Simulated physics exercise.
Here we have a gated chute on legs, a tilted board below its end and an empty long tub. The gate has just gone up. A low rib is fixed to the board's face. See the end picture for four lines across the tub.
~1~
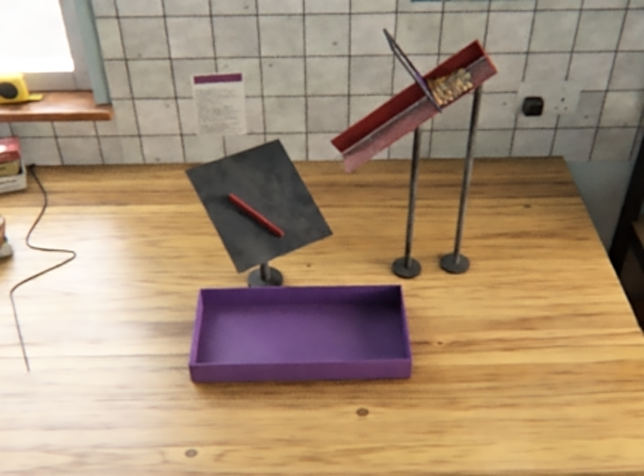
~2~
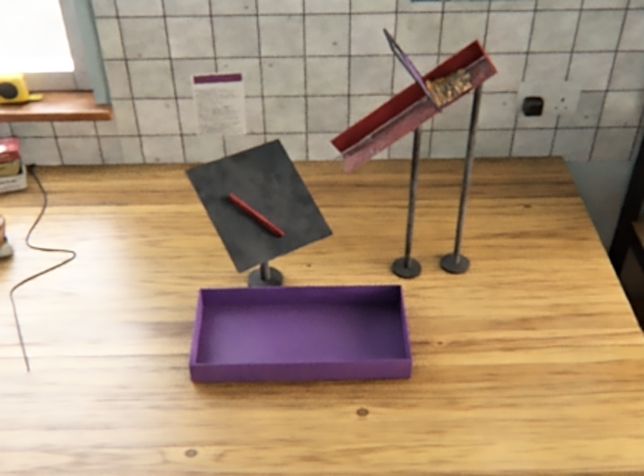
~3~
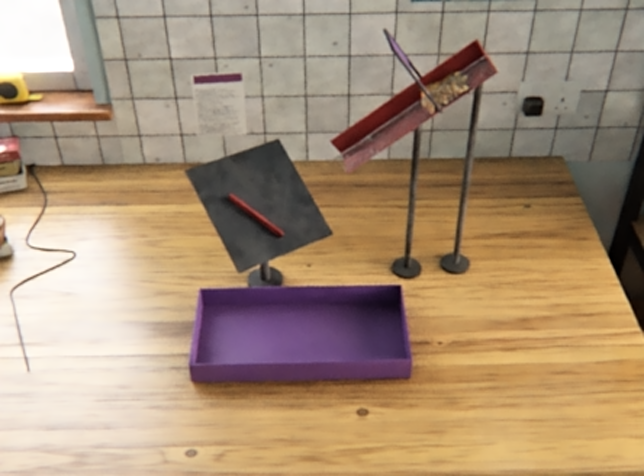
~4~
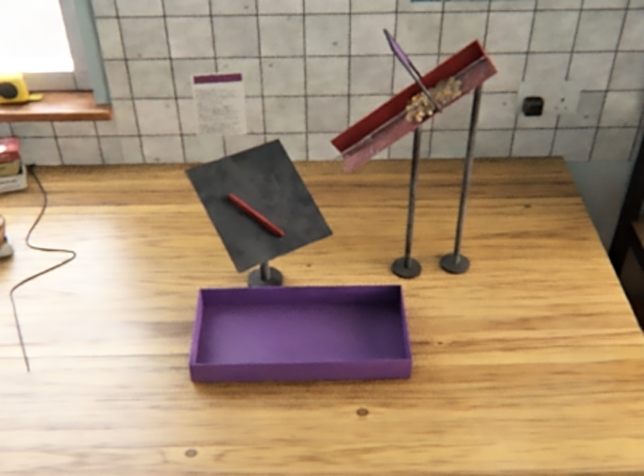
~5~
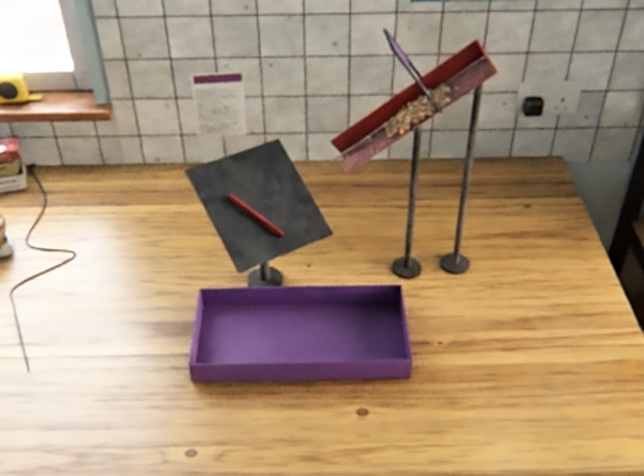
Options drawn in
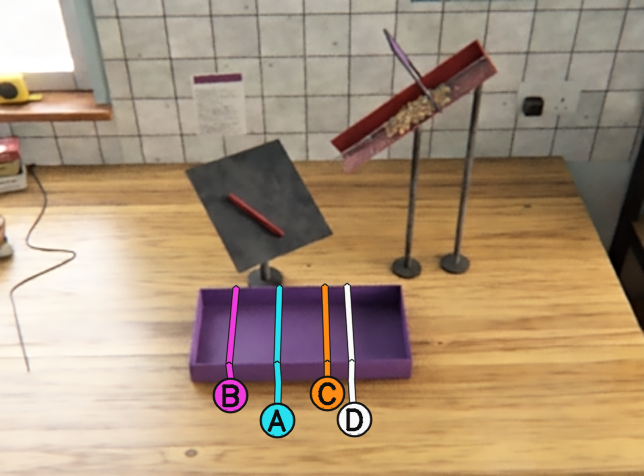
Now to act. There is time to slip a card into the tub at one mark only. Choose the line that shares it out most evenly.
Take C.
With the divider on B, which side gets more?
The right side.
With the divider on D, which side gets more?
Left.
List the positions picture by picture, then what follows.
Load behind the gate at (443, 86), round wooden beads; lip of the chute at (345, 164), sloping fairly steeply, in the first frame.
Middle of the board at (260, 202), tilted fairly steeply; middle of its low edge at (288, 253); of its high edge at (233, 154), in the second frame.
Front corners of the tub at (189, 364) and (412, 360), empty; front of the load at (424, 101), in the third frame.
Middle of the load at (428, 99); its front at (410, 119), about a quarter of the way to the lip; rib from (230, 194) to (283, 234), in the fourth frame.
Middle of the load at (418, 112); its front at (386, 125), about half of the way to the lip, in the fifth frame.
On the marked copy, line A crosses the front rim at (277, 362); line B crosses the front rim at (229, 363); line C crosses the front rim at (327, 361); line D crosses the front rim at (351, 361).
For line A, of what is caught, a small part on the left of the divider, most on the right.
For line B, of what is caught, a stray few on the left of the divider, nearly all on the right.
For line C, of what is caught, about half on the left of the divider, about half on the right.
For line D, of what is caught, nearly all on the left of the divider, a small part on the right.
